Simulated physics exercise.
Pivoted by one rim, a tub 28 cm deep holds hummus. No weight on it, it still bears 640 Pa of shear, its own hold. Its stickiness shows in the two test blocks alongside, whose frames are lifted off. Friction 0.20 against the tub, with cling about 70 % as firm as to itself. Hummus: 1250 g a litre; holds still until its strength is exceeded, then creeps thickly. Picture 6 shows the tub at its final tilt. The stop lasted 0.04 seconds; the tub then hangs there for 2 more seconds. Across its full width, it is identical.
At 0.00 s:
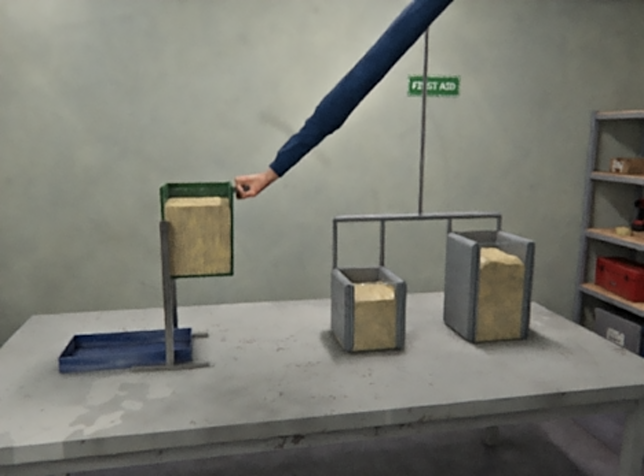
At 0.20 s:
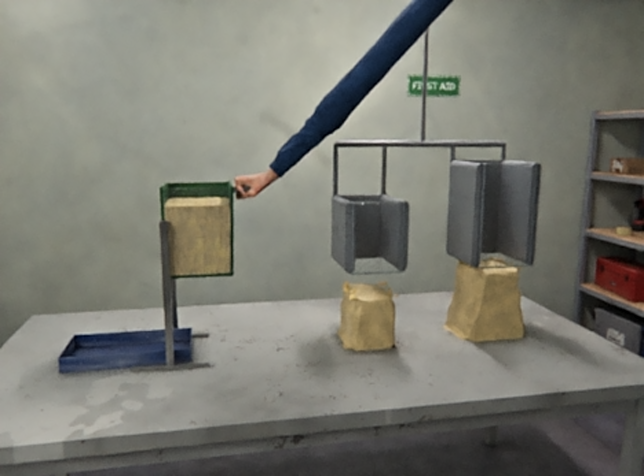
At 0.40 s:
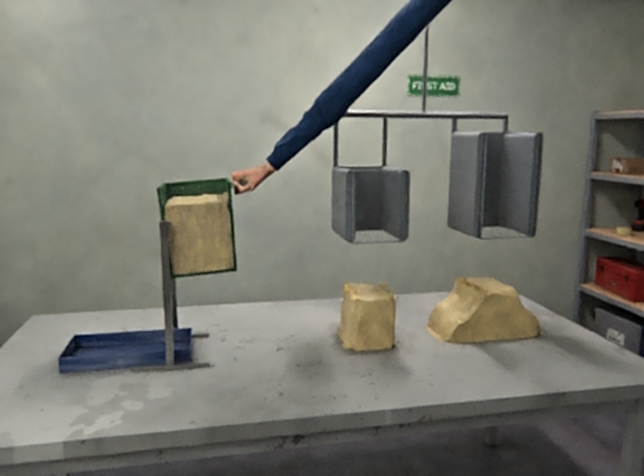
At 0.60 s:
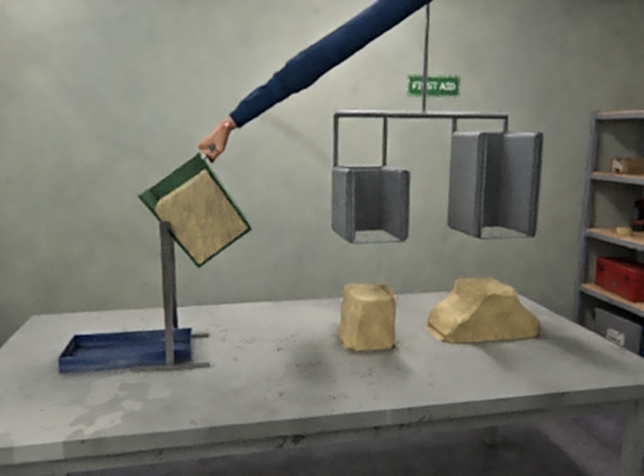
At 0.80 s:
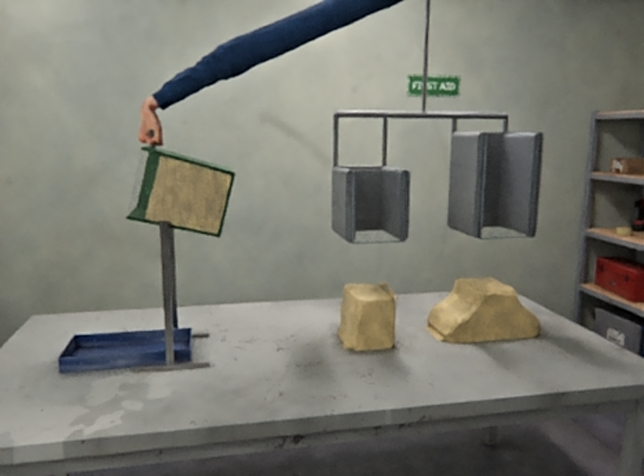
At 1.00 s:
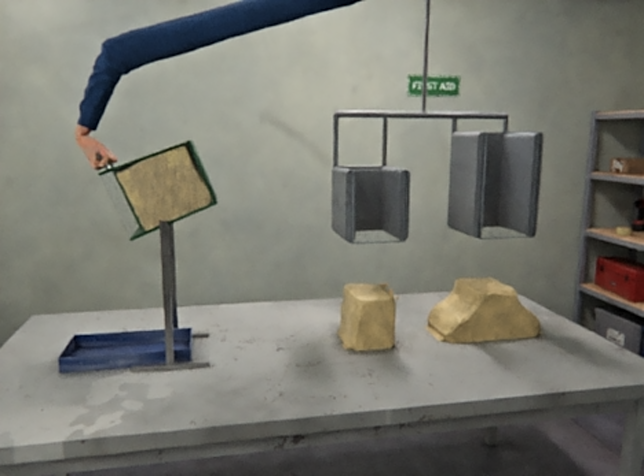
A blue-sleeved arm reaches from the top into a grey room, seen level from the front by a still camera, its hand on a green-edged tub of beige paste on a post above a blue tray. To the right, grey open-sided casings lift off two beige blocks, the left sinking slightly, the right slumping wide. The hand then swings the tub leftward past its side, the paste staying inside.
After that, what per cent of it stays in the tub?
Some 0 percent stays in the tub.
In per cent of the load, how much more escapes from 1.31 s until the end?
That comes to some 50 per cent of the load.
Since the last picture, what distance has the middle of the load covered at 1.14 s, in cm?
Roughly 6 cm.
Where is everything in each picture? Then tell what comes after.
The first picture shows handle-side rim at (230, 188), tilt 0 degrees; top of the hummus at (224, 204); blocks stand 20 cm, 31 cm (left to right).
The second picture shows handle-side rim at (230, 188), tilt 0 degrees; top of the hummus at (224, 204); blocks stand 19 cm, 27 cm (left to right).
The third picture shows handle-side rim at (228, 183), tilt 4 degrees; top of the hummus at (223, 201); blocks stand 19 cm, 20 cm (left to right).
The fourth picture shows handle-side rim at (196, 156), tilt 35 degrees; top of the hummus at (203, 174); blocks stand 19 cm, 19 cm (left to right).
The fifth picture shows handle-side rim at (142, 150), tilt 75 degrees; top of the hummus at (162, 159); blocks stand 19 cm, 19 cm (left to right).
The sixth picture shows handle-side rim at (100, 176), tilt 111 degrees; top of the hummus at (186, 148); blocks stand 19 cm, 19 cm (left to right).
After 1.14 s, the tub is at 111 degrees and holds 94 %.
After 1.31 s, the tub is at 111 degrees and holds 51 %.
After 1.48 s, the tub is at 111 degrees and holds 14 %.
After 1.65 s, the tub is at 111 degrees and holds 0 %.
After 3.00 s, at the end, the tub is at 111 degrees and holds 0 %.
